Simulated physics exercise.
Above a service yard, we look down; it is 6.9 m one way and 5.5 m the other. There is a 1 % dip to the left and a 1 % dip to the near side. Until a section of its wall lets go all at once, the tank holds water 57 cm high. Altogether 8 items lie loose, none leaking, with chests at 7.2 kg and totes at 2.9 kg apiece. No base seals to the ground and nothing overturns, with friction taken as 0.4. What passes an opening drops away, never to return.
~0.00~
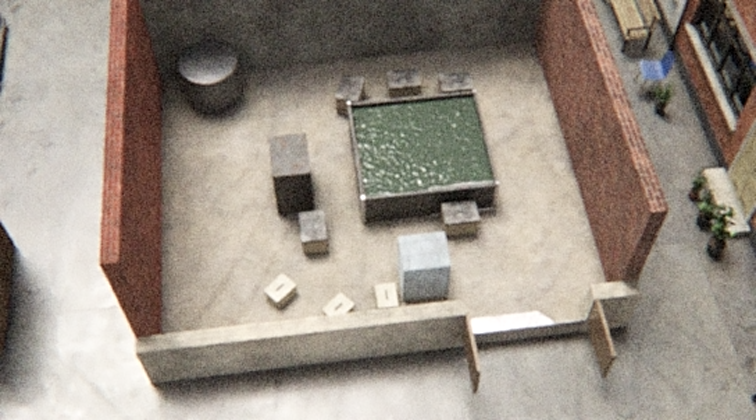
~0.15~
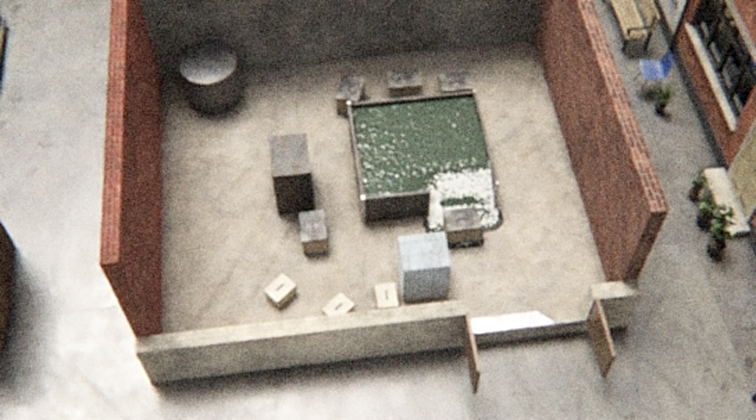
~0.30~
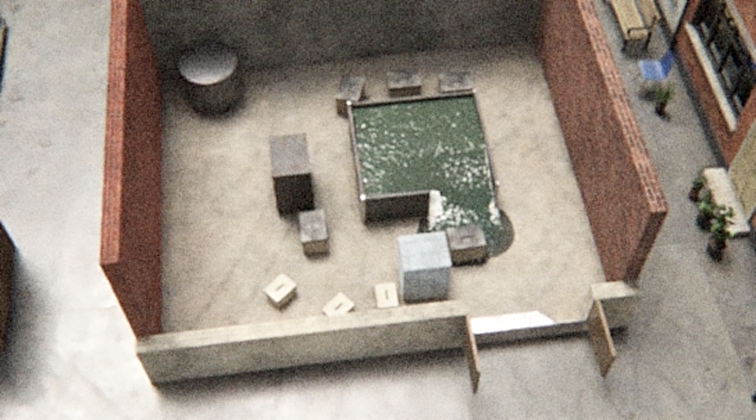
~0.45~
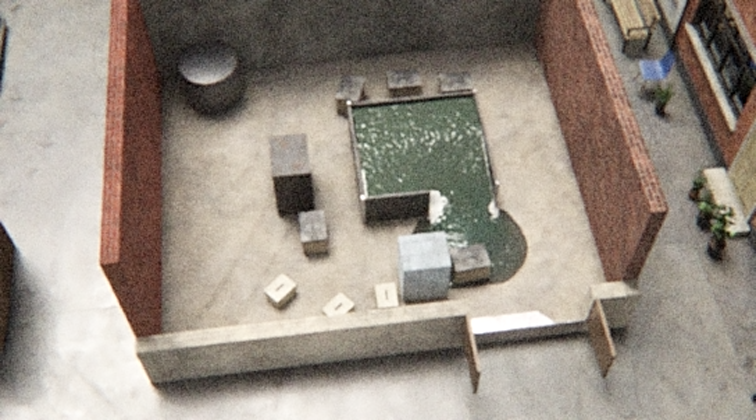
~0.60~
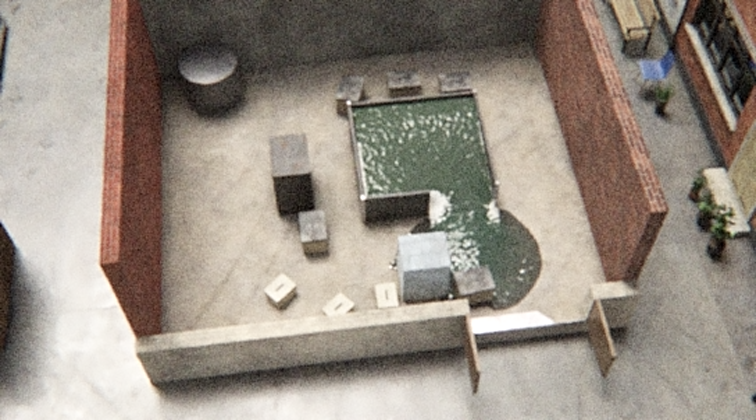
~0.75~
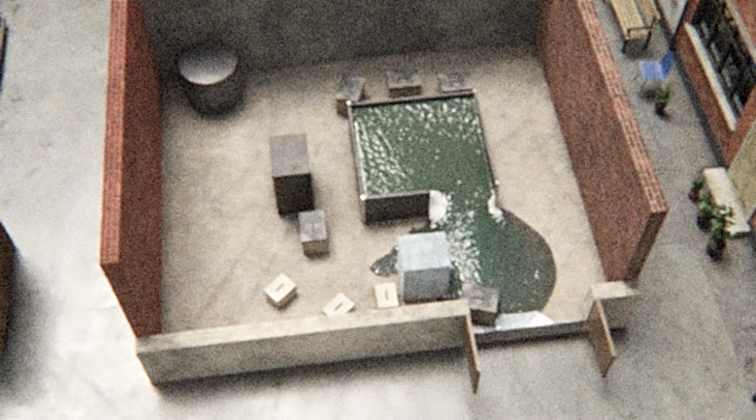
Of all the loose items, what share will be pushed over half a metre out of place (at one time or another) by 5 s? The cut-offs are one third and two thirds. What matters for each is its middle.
My guess is the middle band, from a third up to two thirds.
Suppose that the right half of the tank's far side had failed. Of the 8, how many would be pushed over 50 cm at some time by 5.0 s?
That would give 3.
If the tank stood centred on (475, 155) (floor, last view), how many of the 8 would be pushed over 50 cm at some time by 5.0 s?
2.
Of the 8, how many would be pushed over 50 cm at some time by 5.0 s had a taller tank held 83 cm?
That would make 5 of them.
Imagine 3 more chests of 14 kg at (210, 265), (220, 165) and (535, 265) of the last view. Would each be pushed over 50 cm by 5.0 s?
The first comes out within the limit, the second within the limit, the third beyond the limit.
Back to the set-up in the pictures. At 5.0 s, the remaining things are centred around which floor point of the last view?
That lands at roughly (299, 189).
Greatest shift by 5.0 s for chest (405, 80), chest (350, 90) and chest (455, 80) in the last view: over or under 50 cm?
Within the mark, within the mark, within the mark.
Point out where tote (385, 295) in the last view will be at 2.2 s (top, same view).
Near (347, 286).
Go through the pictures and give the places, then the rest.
In the first picture, a chest at (461, 211) rests on the ground; a chest at (456, 81) rests on the ground; 3.9 m2 under water; 0 of 8 have shifted.
In the second picture, a chest at (462, 219), on the bottom, 16 cm from its start; a chest at (456, 81) rests on the ground; 4.4 m2 under water; 1 of 8 have shifted.
In the third picture, a chest at (466, 237), on the bottom, 49 cm from its start; a chest at (456, 81), on the bottom; 5.1 m2 under water; 1 of 8 have shifted.
In the fourth picture, a chest at (470, 257), on the bottom, 87 cm from its start; a chest at (456, 81), on the bottom; 6.0 m2 under water; 1 of 8 have shifted.
In the fifth picture, a chest at (474, 280) rests on the ground, 126 cm from its start; a chest at (456, 81), on the bottom; 6.9 m2 under water; 1 of 8 have shifted.
In the sixth picture, a chest at (480, 298), on the bottom, 157 cm from its start; a chest at (456, 81), on the bottom; water covers 7.8 m2; 1 of 8 have shifted.
After 1.1 s 1 of 8 are over 50 cm from their spots; 0 afloat.
After 2.2 s 2 of 8 are over 50 cm from their spots; 1 afloat.
After 3.5 s 4 of 8 are over 50 cm from their spots; 2 afloat.
After 5.0 s 5 of 8 are over 50 cm from their spots, and 5 have been at some point; 2 afloat.
